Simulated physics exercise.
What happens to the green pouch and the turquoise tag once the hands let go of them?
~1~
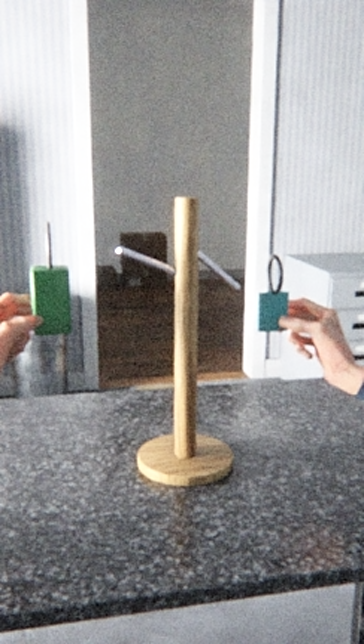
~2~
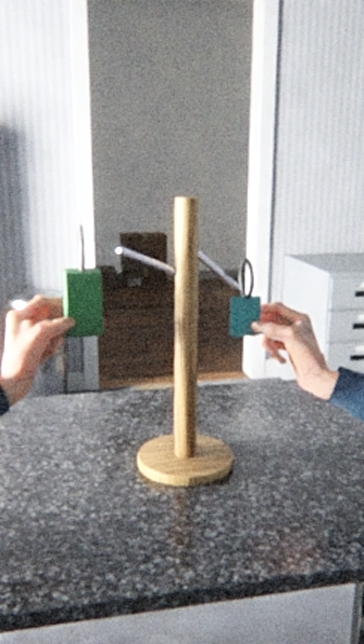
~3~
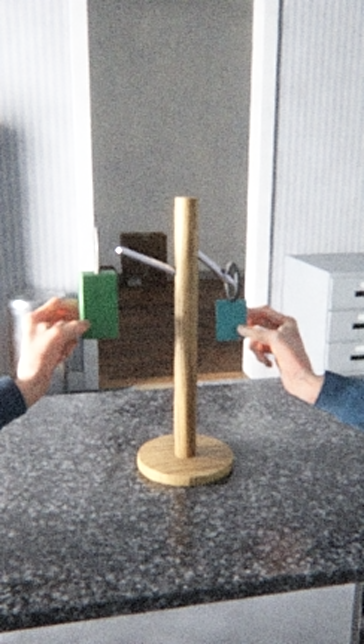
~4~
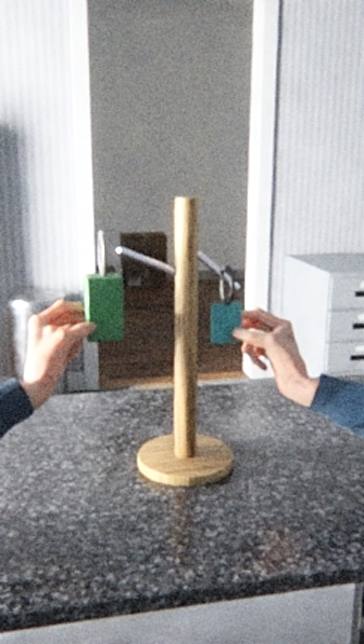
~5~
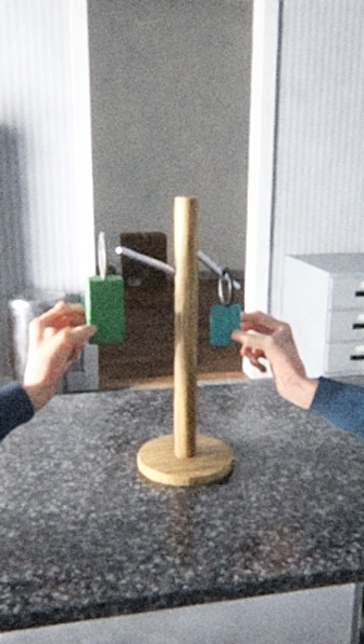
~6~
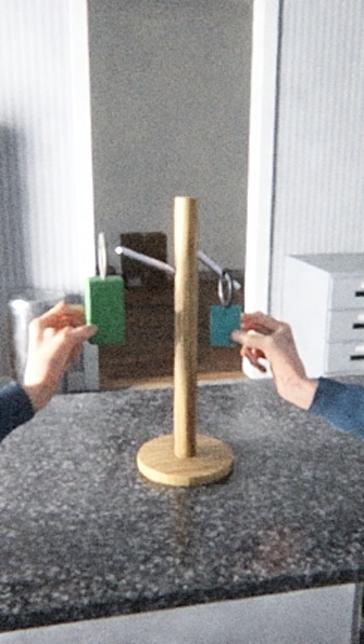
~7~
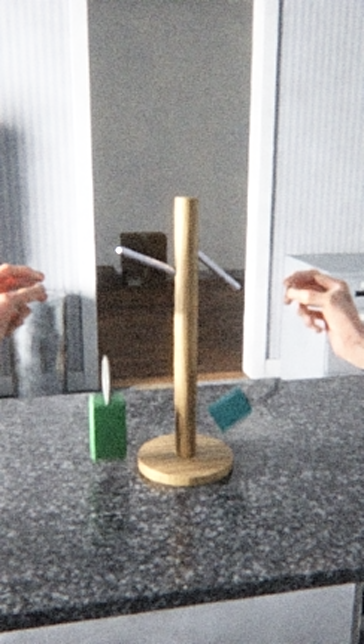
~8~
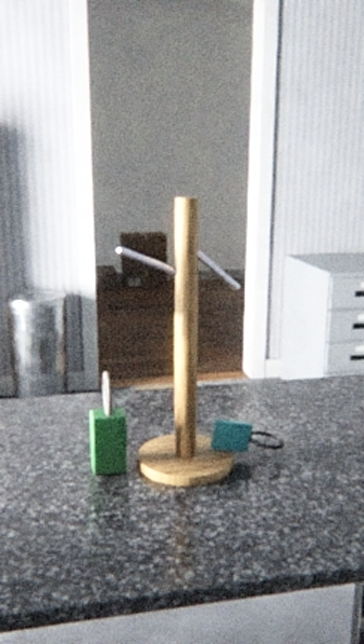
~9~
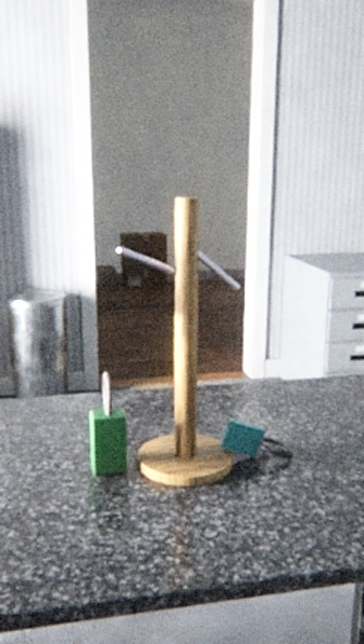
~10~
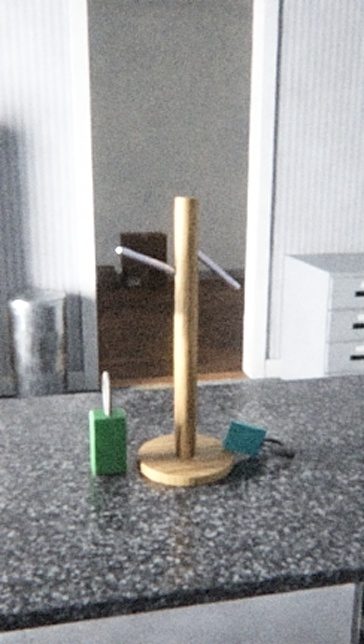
Neither one stays hanging on the peg stand. The green pouch drops to the counter on the left, and the turquoise tag falls and comes to rest tilted by the right side of the base.
